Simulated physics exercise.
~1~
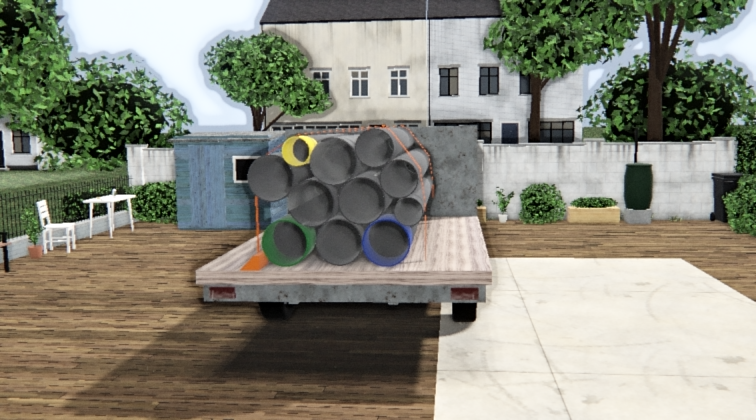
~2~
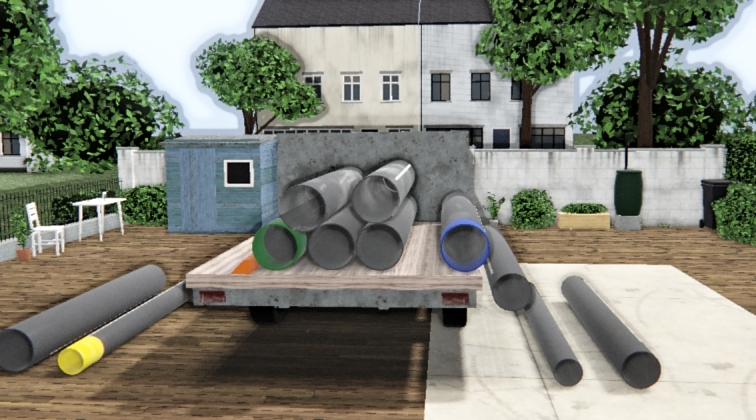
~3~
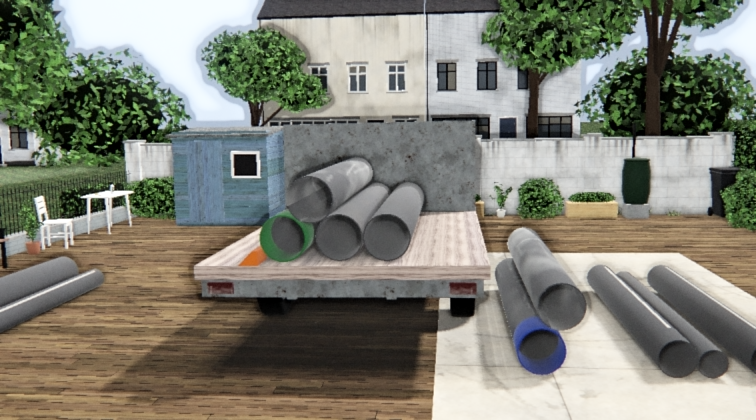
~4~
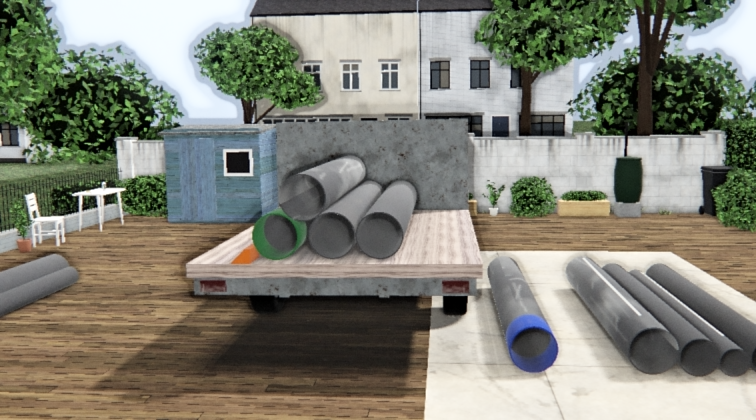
A trailer's stacked grey pipes roll off both sides, leaving four aboard, including the green-ringed one.
